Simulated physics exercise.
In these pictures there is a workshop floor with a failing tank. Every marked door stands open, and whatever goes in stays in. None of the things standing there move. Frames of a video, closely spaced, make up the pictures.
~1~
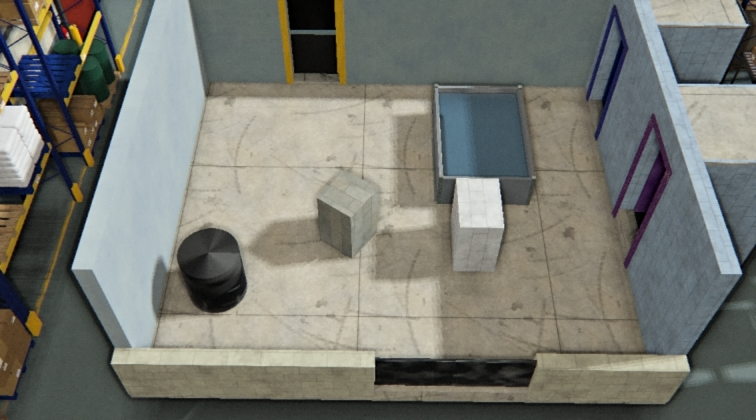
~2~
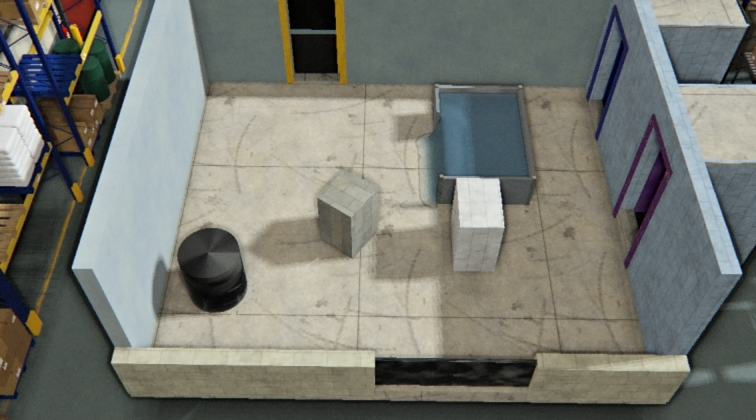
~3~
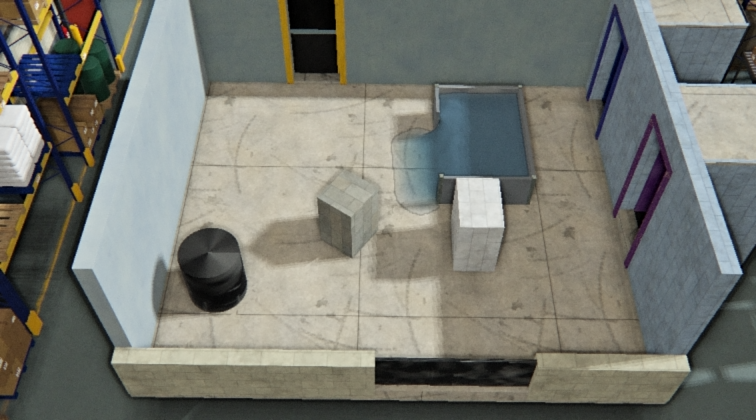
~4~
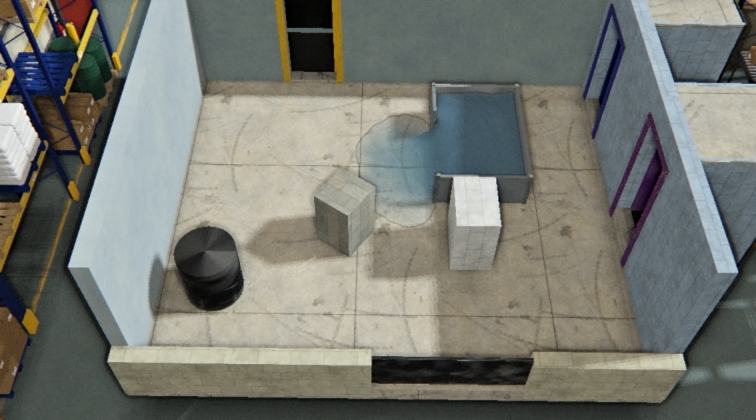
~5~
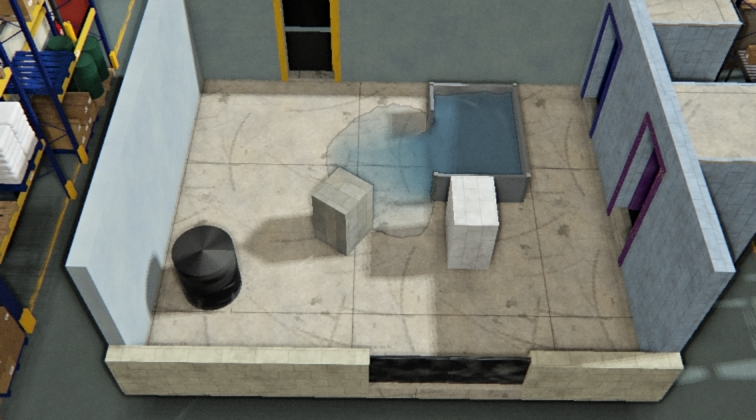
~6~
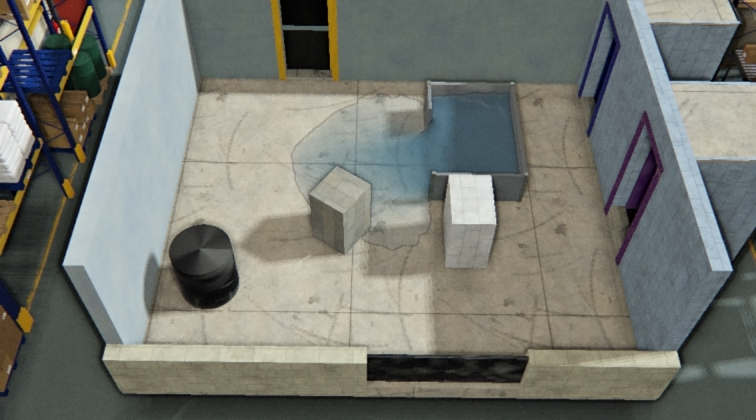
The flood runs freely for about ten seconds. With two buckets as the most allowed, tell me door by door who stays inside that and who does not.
The yellow door will let through over two buckets; the purple door will let through no more than two buckets; the blue door will let through no more than two buckets.
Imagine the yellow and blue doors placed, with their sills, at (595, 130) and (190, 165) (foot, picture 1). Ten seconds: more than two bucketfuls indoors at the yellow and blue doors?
As it turns out, the yellow door keeps clear but the blue door spills past.
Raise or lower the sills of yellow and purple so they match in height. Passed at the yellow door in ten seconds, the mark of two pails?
Honestly, the yellow one copes.
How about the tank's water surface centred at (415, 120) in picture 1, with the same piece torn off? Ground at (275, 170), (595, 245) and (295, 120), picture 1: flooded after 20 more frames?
Result: Inundated; spared; inundated.
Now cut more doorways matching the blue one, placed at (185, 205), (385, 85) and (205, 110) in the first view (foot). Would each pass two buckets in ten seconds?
Sure - the first gets past, the second stays short, the third gets past.
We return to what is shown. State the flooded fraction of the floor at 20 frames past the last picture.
I reckon around 50 %.
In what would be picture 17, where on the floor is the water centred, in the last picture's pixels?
I'd mark it close to (359, 166).
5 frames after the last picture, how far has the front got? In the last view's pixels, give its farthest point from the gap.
I'd say at around (178, 185).
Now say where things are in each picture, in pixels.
The first picture shows the tank at (482, 133) is whole and still.
In the second picture, the front is at (431, 203), out from the gap at (440, 160).
In the third picture, the front is at (414, 209), out from the gap at (439, 162).
In the fourth picture, water pours out at (436, 161) and has run to (366, 139).
In the fifth picture, water pours out at (434, 161) and has run to (333, 145).
In the sixth picture, the front is at (296, 158), out from the gap at (432, 159).
A moment on, water covers 30 % of the floor; the yellow door not reached, the purple door not reached, the blue door not reached.
Next, water covers 40 % of the floor; the yellow door wet at the sill, nothing in, the purple door not reached, the blue door not reached.
Then, water covers 50 % of the floor; the yellow door under two buckets in, the purple door not reached, the blue door not reached.
Later, water covers 65 % of the floor; the yellow door over two buckets in, the purple door not reached, the blue door not reached.
In the end, water covers 90 % of the floor; the yellow door over two buckets in, the purple door not reached, the blue door wet at the sill, nothing in.
